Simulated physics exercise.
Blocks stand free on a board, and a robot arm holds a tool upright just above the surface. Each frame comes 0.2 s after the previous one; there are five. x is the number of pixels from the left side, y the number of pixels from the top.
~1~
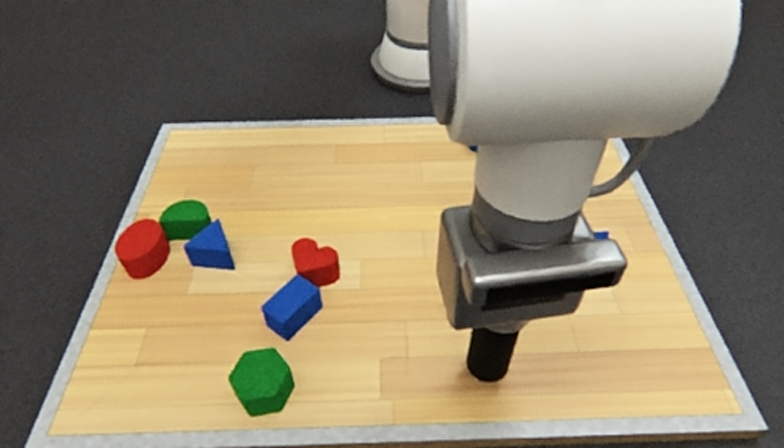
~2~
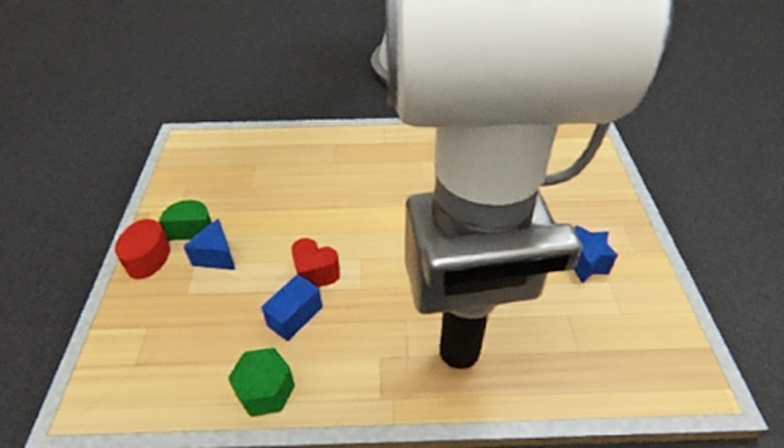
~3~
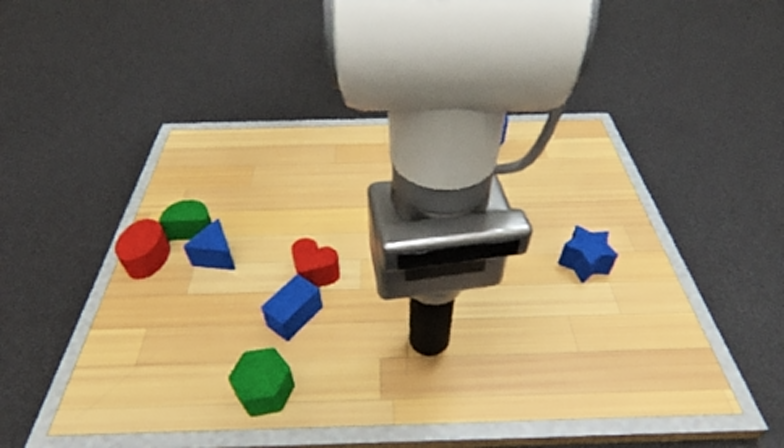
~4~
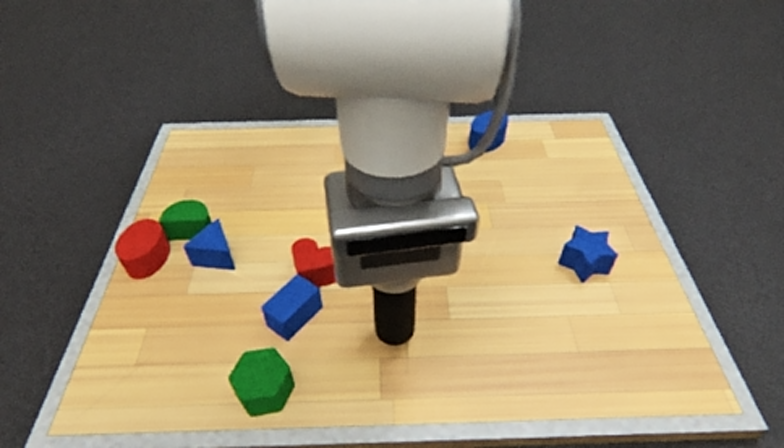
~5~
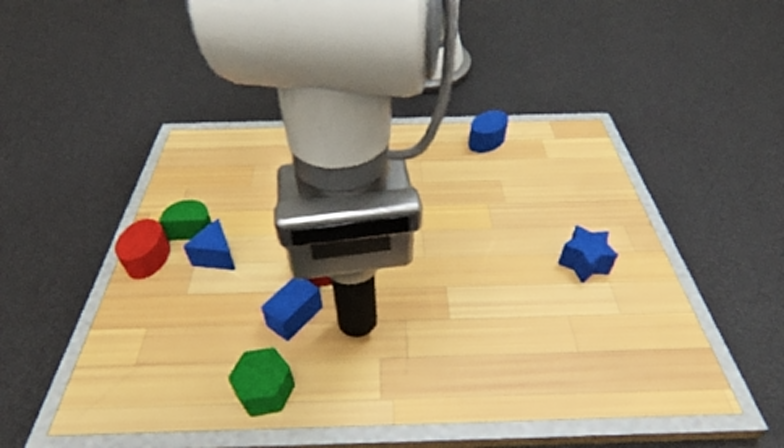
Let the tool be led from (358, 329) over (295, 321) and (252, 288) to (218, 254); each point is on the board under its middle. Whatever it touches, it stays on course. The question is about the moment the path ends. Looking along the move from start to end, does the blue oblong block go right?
I'd say no.
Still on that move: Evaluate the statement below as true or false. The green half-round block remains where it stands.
Answer: False.
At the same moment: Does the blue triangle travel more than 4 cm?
That would be a yes.
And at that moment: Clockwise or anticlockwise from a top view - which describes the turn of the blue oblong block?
The block turns counter-clockwise.
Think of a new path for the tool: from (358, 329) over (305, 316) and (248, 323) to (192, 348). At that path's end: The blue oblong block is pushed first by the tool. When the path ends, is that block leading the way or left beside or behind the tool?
My answer is that the blue oblong block has slipped off.
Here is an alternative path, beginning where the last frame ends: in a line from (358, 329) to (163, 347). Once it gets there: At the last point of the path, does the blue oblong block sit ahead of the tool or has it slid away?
I'd say the blue oblong block has slipped off and sits beside or behind the tool.
What follows on the original path. One third of the way, tool at (292, 312); blue oblong block at (257, 291).
Two thirds of the way, tool at (249, 279); blue oblong block at (209, 272), turned 55° anticlockwise.
At the end, tool at (215, 245); green half-round block at (177, 196), turned 30° anticlockwise; blue triangle at (194, 208), turned 20° clockwise; blue oblong block at (197, 271), turned 80° anticlockwise; red heart block still.
